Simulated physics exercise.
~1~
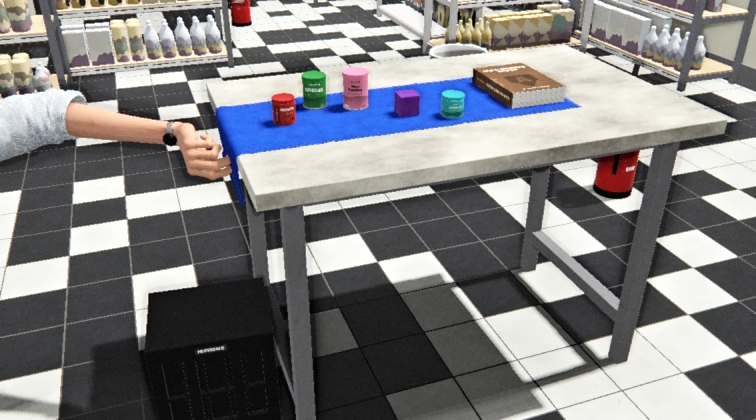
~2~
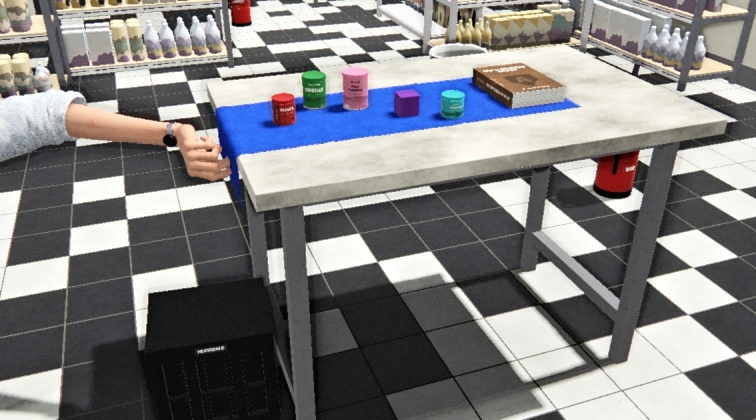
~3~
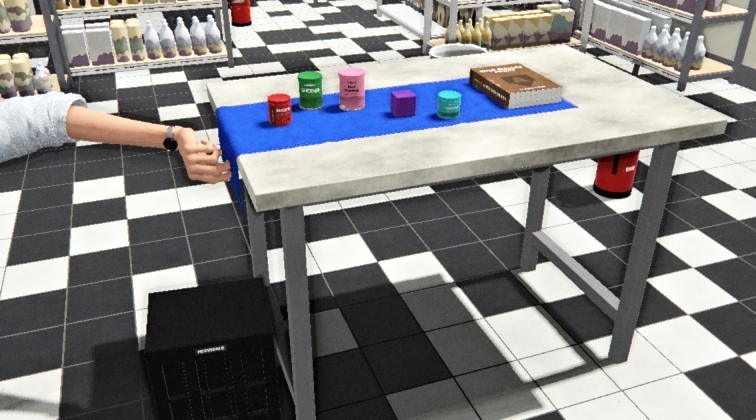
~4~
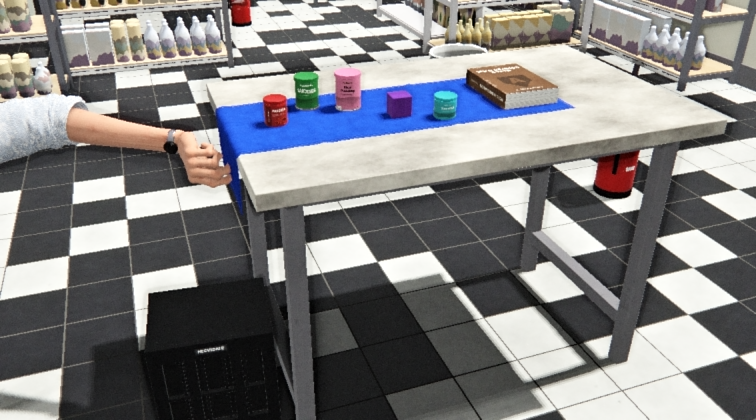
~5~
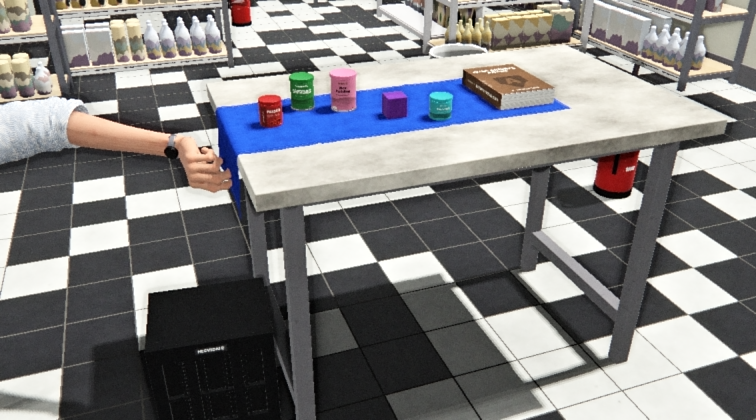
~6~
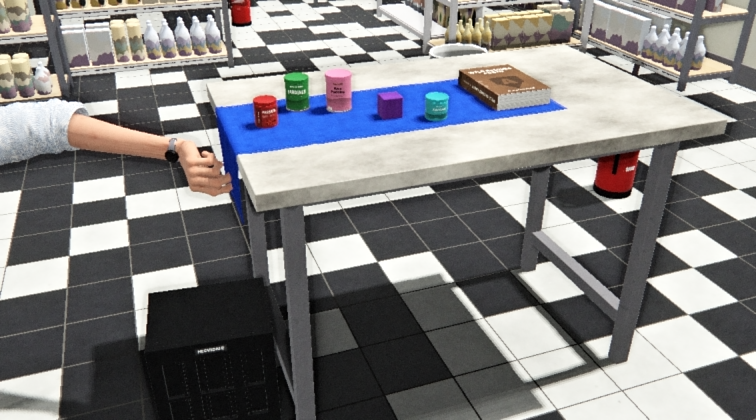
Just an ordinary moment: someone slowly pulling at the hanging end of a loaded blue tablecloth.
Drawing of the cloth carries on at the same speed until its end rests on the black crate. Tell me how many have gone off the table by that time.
Three things are going to come down.
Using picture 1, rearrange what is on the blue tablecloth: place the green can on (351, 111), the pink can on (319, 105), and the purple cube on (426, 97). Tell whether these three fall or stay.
My call: The green can takes a tumble; the pink can takes a tumble; the purple cube hangs on.
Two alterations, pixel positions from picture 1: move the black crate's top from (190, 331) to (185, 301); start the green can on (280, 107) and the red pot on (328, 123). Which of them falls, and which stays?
As for the green can, it leaves the top; as for the red pot, it leaves the top.
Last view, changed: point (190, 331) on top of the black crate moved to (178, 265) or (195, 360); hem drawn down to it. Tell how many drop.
The count: 1 and 4.
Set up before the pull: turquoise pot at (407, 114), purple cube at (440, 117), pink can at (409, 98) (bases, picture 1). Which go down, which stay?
The turquoise pot stays put; the purple cube stays put; and the pink can stays put.
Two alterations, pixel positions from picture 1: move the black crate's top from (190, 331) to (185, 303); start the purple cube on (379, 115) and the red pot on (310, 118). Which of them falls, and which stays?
Result: Purple cube still there, red pot gone.
A little later, hem near (237, 259); red pot gone.
Next, hem on the crate; red pot, green can and pink can gone.
When it is over, hem on the crate; red pot, green can and pink can gone. It carries off three.
